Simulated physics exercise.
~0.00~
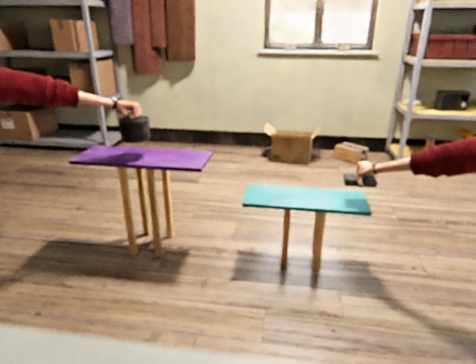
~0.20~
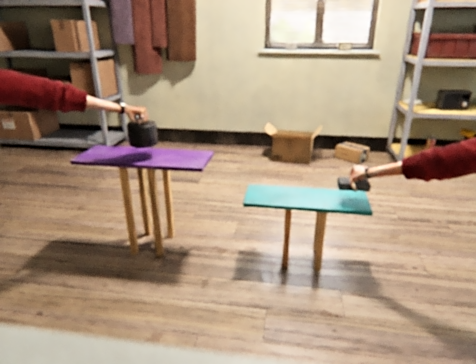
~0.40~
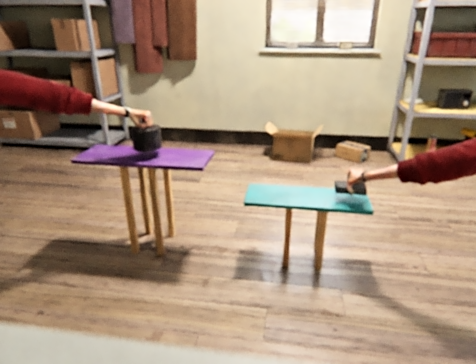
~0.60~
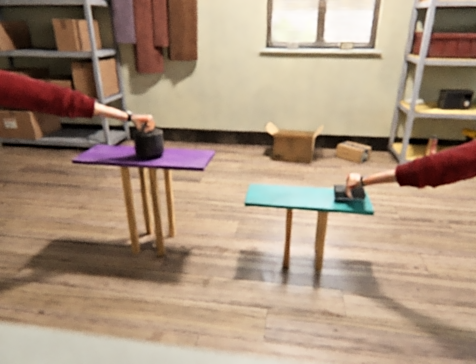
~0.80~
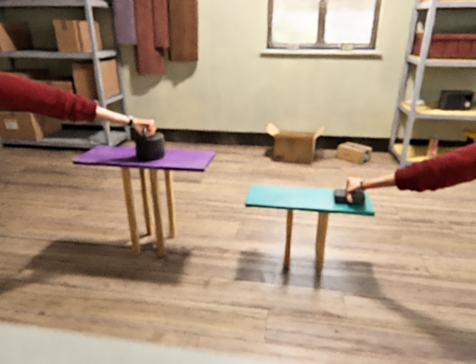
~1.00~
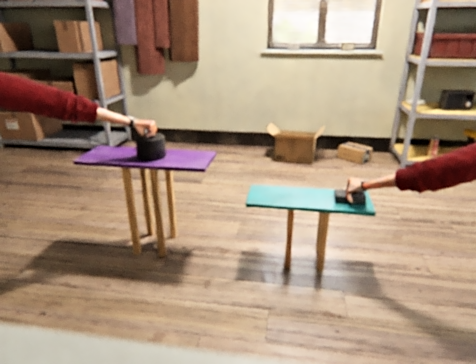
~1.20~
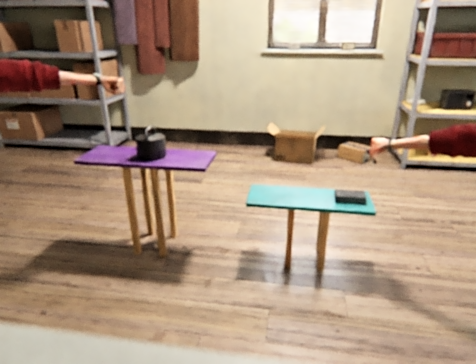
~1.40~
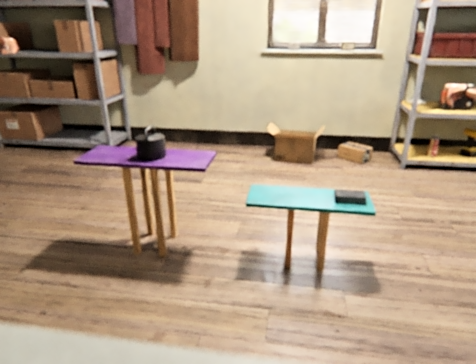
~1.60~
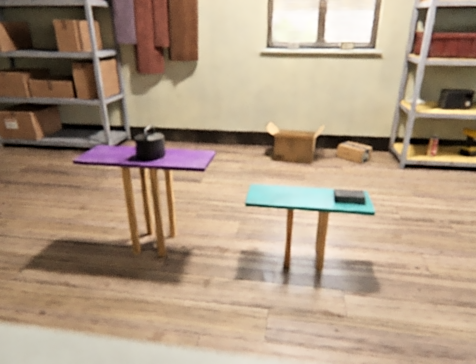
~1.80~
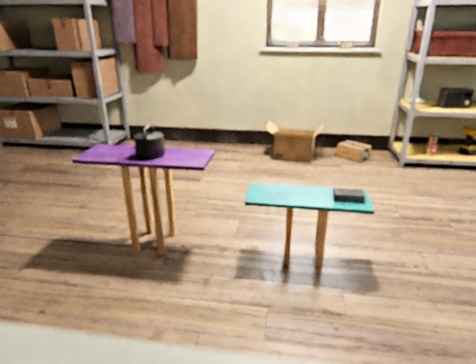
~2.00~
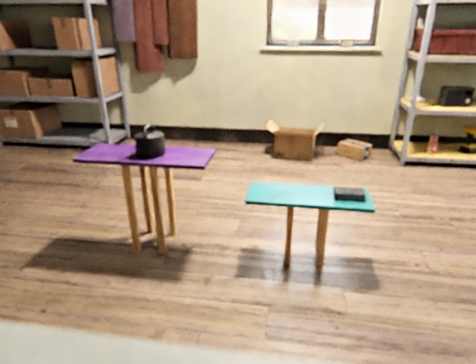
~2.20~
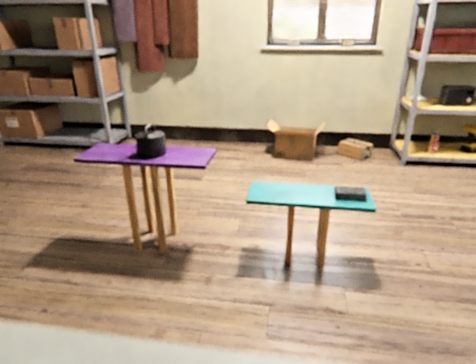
Two red-sleeved arms setting dark objects on a purple table and a turquoise stand, then withdrawing as both supports stay steady.
